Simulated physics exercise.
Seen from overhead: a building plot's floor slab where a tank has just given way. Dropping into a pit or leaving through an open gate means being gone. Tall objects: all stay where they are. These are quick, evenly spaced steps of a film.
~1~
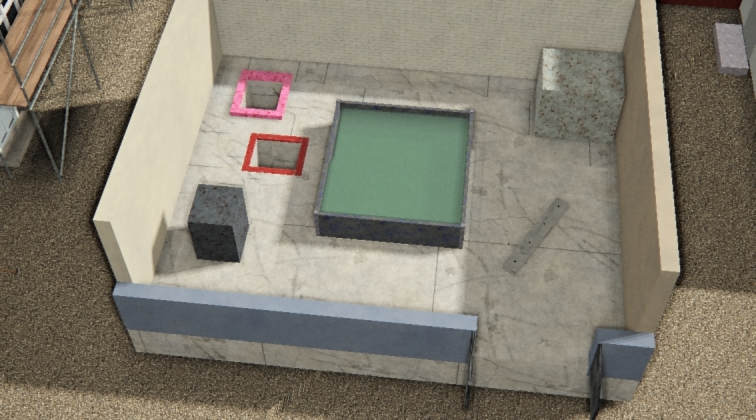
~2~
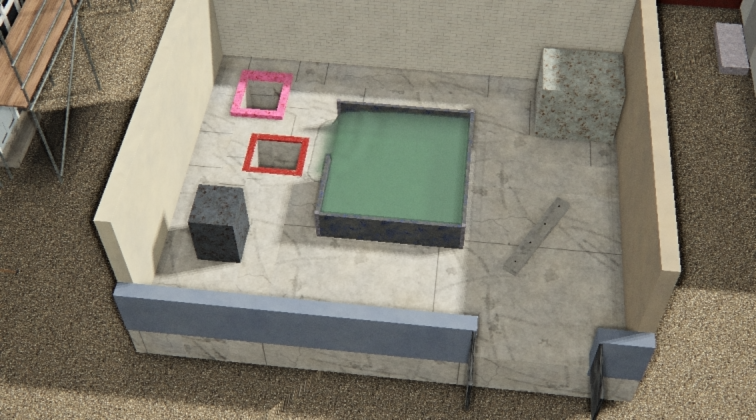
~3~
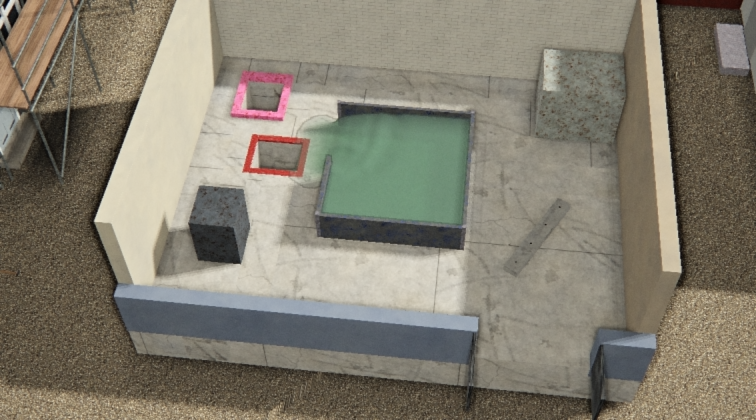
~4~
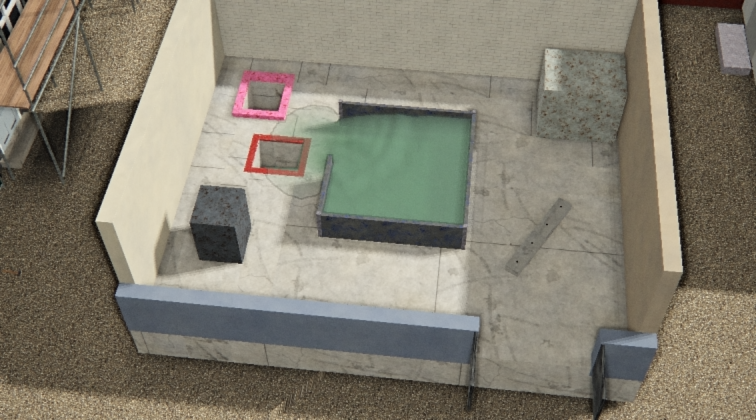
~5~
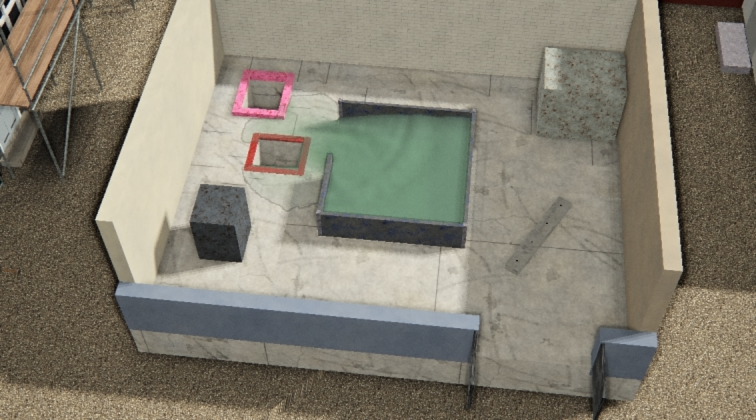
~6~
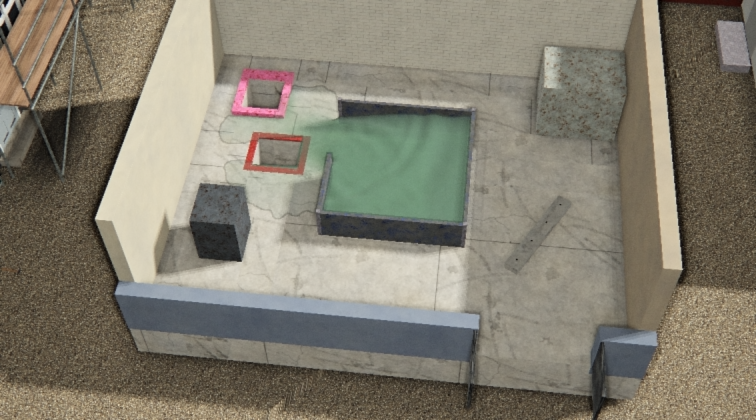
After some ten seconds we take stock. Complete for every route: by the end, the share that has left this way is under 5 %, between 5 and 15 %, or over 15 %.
By the end, the share via the gate is under 5 %; the share via the pink pit is between 5 and 15 %; the share via the red pit is over 15 %.
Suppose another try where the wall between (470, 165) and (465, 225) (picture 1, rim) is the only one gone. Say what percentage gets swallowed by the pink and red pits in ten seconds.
In percent: Pink 0, red 2.
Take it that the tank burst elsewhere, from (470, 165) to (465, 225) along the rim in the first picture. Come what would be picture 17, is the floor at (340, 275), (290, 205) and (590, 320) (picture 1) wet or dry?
Listed in order, they come out without a puddle, without a puddle and sitting in a pool.
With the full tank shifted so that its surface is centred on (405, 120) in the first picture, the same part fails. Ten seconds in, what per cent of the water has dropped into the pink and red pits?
The pink pit ends up with 25 per cent and the red pit with 14 per cent.
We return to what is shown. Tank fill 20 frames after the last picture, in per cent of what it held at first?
It comes to some 52 percent.
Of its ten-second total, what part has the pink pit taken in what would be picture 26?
Roughly 70 per cent.
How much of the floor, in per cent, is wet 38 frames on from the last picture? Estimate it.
It comes out near 50 percent.
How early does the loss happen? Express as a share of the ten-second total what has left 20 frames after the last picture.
It should be close to 60 percent by then.
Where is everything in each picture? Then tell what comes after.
Still water in the open tank at (397, 164), in the first picture.
The front is at (317, 178), out from the gap at (336, 143), in the second picture.
Water pours out at (337, 146) and has run to (294, 174), in the third picture.
Water pours out at (338, 146) and has run to (274, 175), in the fourth picture.
Water pours out at (338, 145) and has run to (251, 125), in the fifth picture.
The front is at (227, 124), out from the gap at (337, 144), in the sixth picture.
A moment on, water covers 15 % of the floor; the gate 0 %, the pink pit 1 %, the red pit 8 %.
Next, water covers 20 % of the floor; the gate 0 %, the pink pit 3 %, the red pit 15 %.
Then, water covers 30 % of the floor; the gate 0 %, the pink pit 5 %, the red pit 23 %.
Later, water covers 50 % of the floor; the gate 0 %, the pink pit 7 %, the red pit 32 %.
In the end, water covers 70 % of the floor; the gate 0 %, the pink pit 7 %, the red pit 40 %.
